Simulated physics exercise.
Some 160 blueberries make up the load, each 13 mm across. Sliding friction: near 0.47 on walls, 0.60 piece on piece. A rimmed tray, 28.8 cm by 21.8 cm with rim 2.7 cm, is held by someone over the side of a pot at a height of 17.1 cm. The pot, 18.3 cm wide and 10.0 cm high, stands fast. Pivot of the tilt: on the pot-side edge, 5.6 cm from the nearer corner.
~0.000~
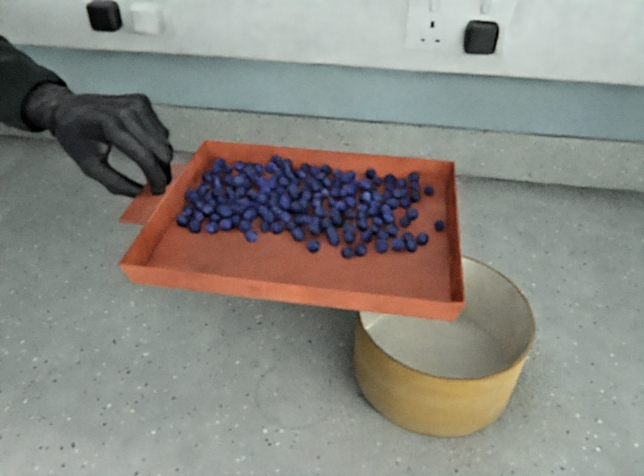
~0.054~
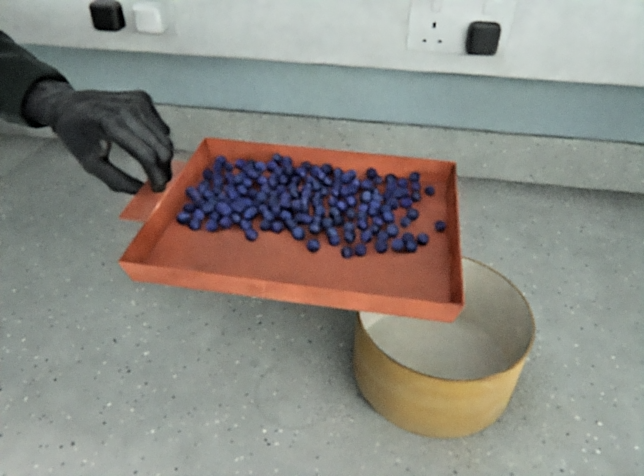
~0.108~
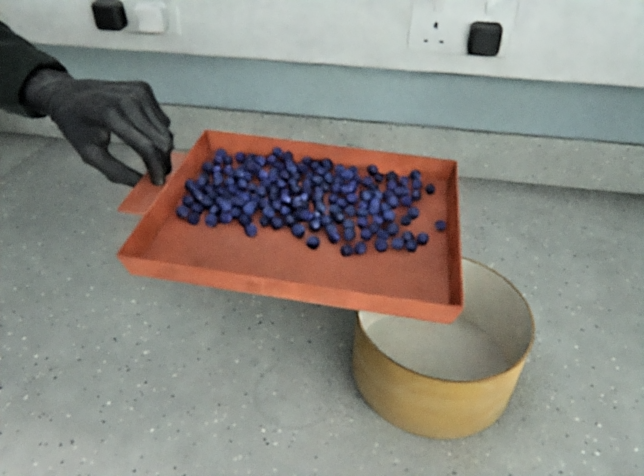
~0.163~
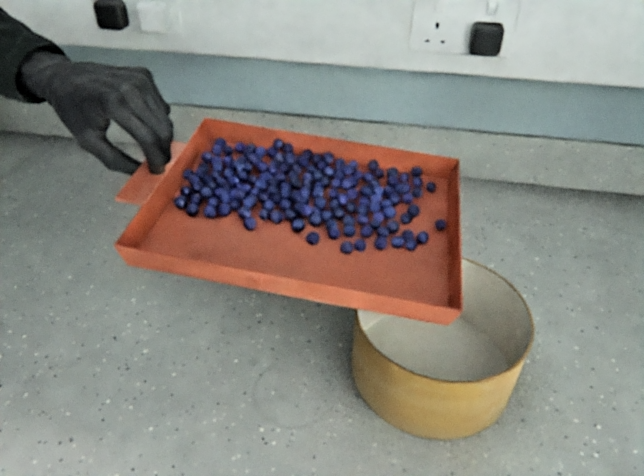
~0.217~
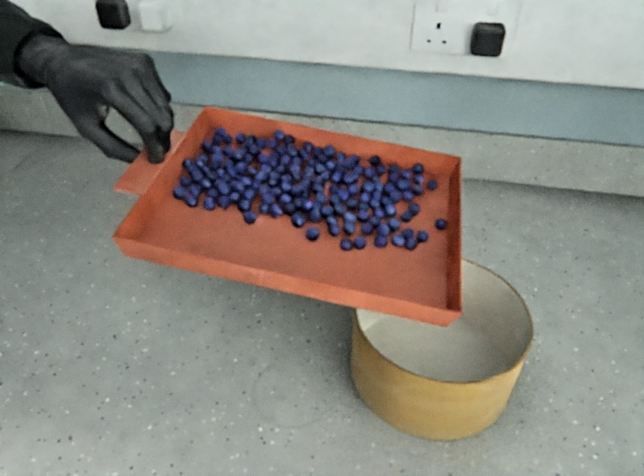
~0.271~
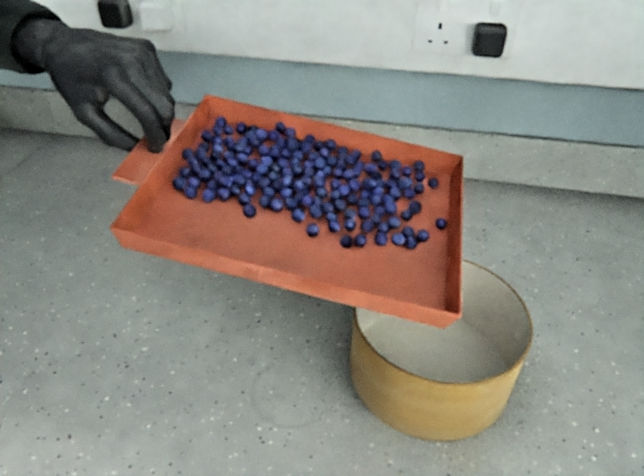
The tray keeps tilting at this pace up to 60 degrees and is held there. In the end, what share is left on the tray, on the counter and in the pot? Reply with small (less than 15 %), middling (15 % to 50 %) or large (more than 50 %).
Left on the tray - large, counter - small, pot - small.
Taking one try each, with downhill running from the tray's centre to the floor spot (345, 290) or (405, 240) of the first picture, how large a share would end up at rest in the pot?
Near 0 and 0 per cent, in that order.
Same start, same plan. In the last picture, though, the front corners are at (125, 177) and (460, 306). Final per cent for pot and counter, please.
Pot 0 % / counter 5 %.
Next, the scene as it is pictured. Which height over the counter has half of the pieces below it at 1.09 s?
I'd say near 24 cm.
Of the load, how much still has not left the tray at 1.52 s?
95%, roughly.
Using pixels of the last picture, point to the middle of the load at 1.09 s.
By then the middle of the load sits around (413, 213).
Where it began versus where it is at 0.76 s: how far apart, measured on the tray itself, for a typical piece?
Some 9 cm.
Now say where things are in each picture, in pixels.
In the first picture, tray tilt 0 degrees, front corners at (127, 261) and (458, 299); middle of the pieces at (304, 204); pot at (444, 307).
In the second picture, tray tilt 1 degrees, front corners at (127, 258) and (457, 300); middle of the pieces at (304, 203).
In the third picture, tray tilt 2 degrees, front corners at (125, 252) and (456, 302); middle of the pieces at (304, 199).
In the fourth picture, tray tilt 5 degrees, front corners at (123, 243) and (456, 304), lowest corner right front; middle of the pieces at (304, 193).
In the fifth picture, tray tilt 8 degrees, front corners at (121, 234) and (455, 307), lowest corner right front; middle of the pieces at (305, 187).
In the sixth picture, tray tilt 10 degrees, front corners at (119, 225) and (454, 309), lowest corner right front; middle of the pieces at (306, 181); pot at (441, 311). The tray's pace is about 50 degrees a second.
After 0.76 s, tilt 34 degrees; the tray holds 100 %, the pot 0 %.
Then, at 1.09 s, tilt 49 degrees; the tray holds 100 %, the pot 0 %.
After 1.52 s, tilt 60 degrees; the tray holds 95 %, the pot 0 %.
By 2.4 s all is still; tray 95 %, counter 5 %, pot 0 %.
